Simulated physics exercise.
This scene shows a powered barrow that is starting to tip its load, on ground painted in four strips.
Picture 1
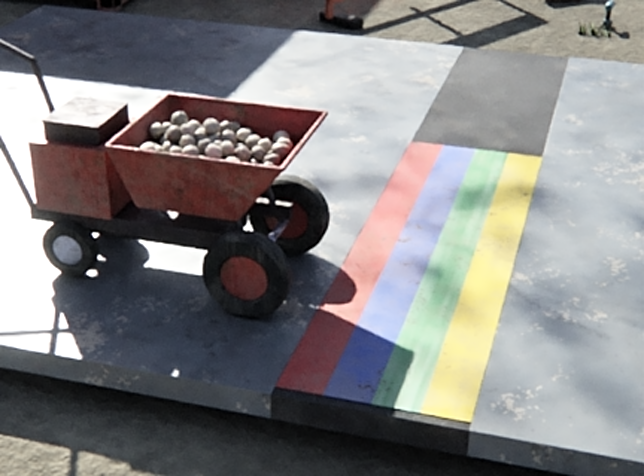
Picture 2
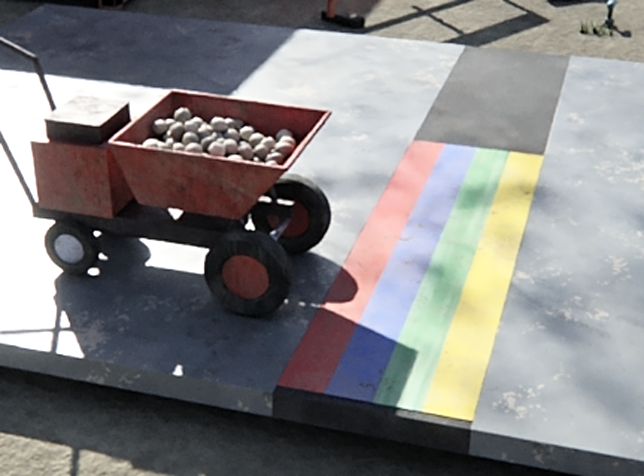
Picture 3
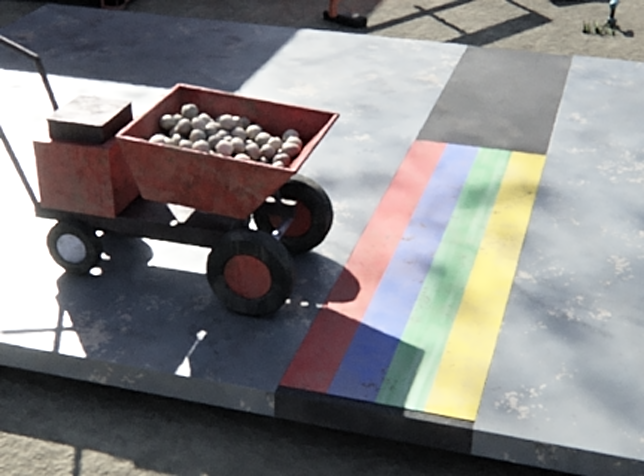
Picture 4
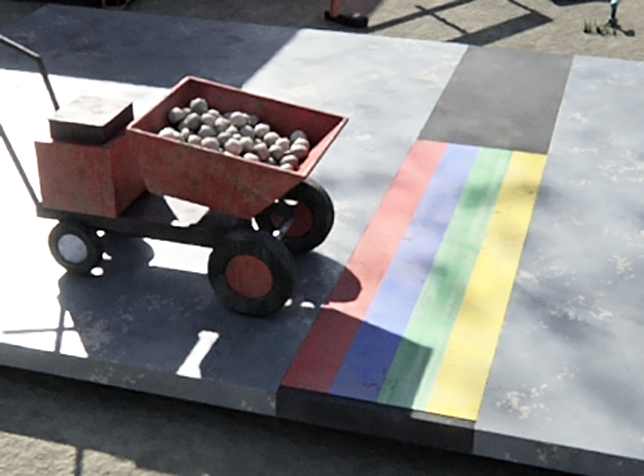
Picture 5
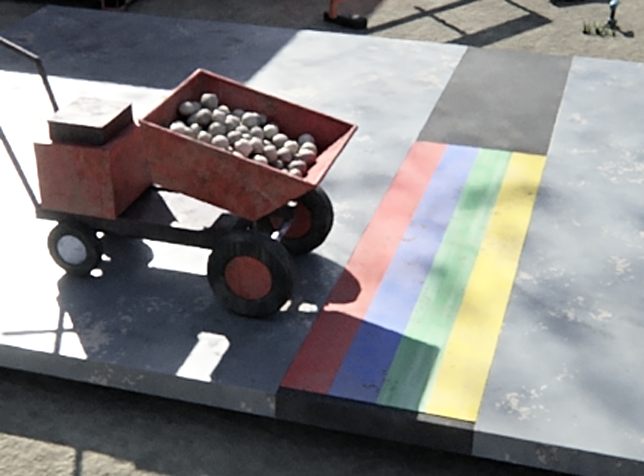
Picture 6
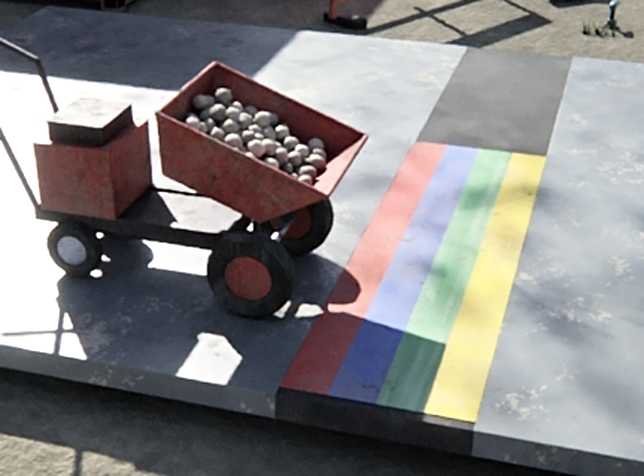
On a paved slab painted with red, blue, green and yellow strips, a small red barrow stood still while its skip, loaded with round grey pebbles, gradually tilted forward to the right.
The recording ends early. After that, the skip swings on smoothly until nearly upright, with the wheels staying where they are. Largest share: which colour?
Colour: Green.
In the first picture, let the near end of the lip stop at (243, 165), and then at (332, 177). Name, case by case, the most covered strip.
First: That blue strip; second: Yellow.
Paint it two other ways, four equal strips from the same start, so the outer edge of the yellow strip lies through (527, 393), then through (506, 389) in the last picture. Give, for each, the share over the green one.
30 % and 40 %, near enough.
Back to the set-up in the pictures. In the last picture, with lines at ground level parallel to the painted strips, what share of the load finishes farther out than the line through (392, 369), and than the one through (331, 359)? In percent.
Around 60 in a hundred for the first, 80 in a hundred for the second.
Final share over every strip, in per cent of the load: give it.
Red strip about 0 per cent, blue strip about 20 per cent, green strip about 35 per cent, yellow strip about 20 per cent.
Soon after the last picture, skip tipped steeply; all in the skip.
A little later, skip tipped right over; most in the skip; a small part over the blue strip; a small part over the green strip; a stray few over the yellow strip; a stray few falling.
Later still, skip tipped right over; about a quarter in the skip; a stray few over the red strip; about a quarter over the blue strip; about a third over the green strip; about a quarter over the yellow strip; a small part off the paint.
At rest, skip tipped right over; about a quarter in the skip; a stray few over the red strip; about a quarter over the blue strip; about a third over the green strip; about a quarter over the yellow strip; a small part off the paint.
